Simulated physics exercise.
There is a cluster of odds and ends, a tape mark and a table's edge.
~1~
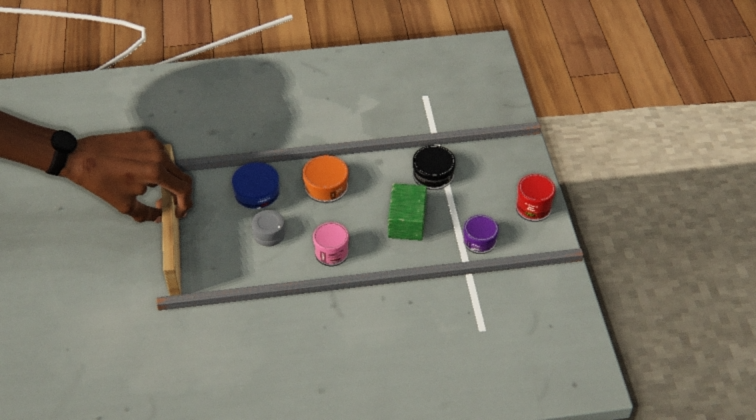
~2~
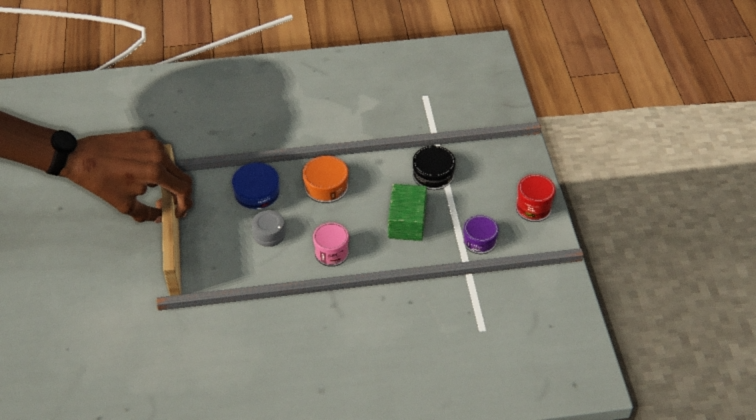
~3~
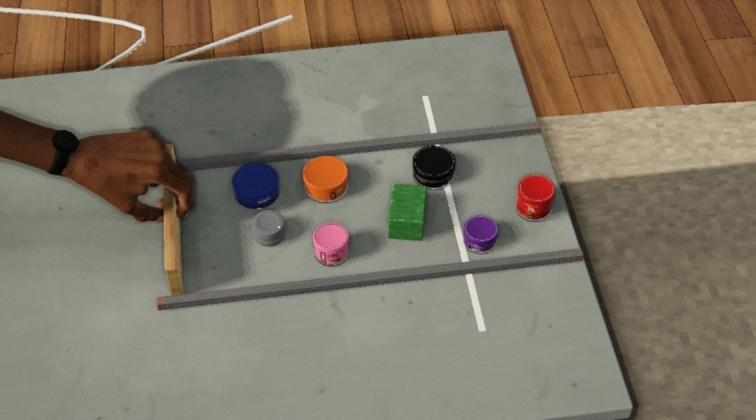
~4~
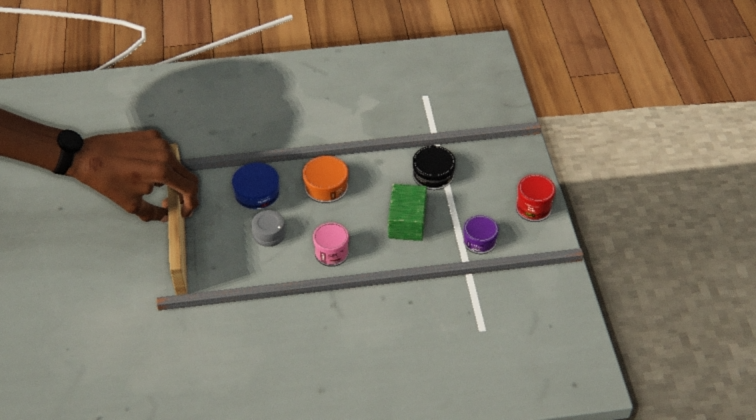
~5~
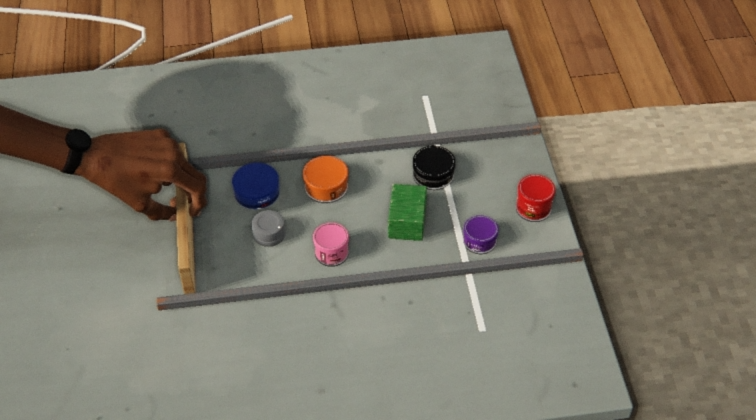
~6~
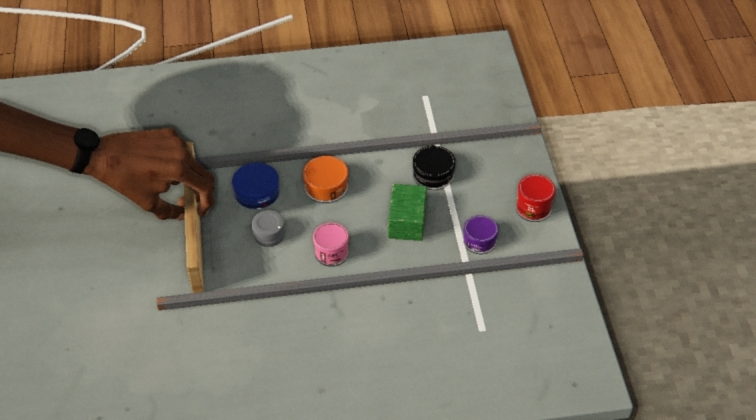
To begin with, a hand wearing a dark watch holds a wooden board upright between two rails, left of a cluster of tins, pots and a green block on a grey table. Then the hand slides the board slightly right, toward the blue tub and grey lid, while the objects stay still.
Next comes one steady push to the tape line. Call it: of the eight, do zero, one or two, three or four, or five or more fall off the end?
Zero fall off.
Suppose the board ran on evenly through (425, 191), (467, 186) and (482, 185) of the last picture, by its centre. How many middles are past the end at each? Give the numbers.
Respectively 0, 1 and 2.
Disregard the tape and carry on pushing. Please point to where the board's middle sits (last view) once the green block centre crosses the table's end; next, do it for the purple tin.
The middle would be close to (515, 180) and then close to (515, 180).
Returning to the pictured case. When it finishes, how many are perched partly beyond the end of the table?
Looks like 1 of them.
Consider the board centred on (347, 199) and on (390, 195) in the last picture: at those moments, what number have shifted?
At that stage 5; at the next, 6.
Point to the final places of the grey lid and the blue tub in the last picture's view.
They end up close to (469, 206) and (467, 167).
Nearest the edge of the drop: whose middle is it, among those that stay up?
The black tin is the one.
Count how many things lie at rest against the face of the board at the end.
Result: 3 in all.
Soon after, none off yet; red pot at rest near (535, 198); purple tin at rest near (480, 235); black tin at rest near (434, 168).
At rest, the number that fall off is zero.
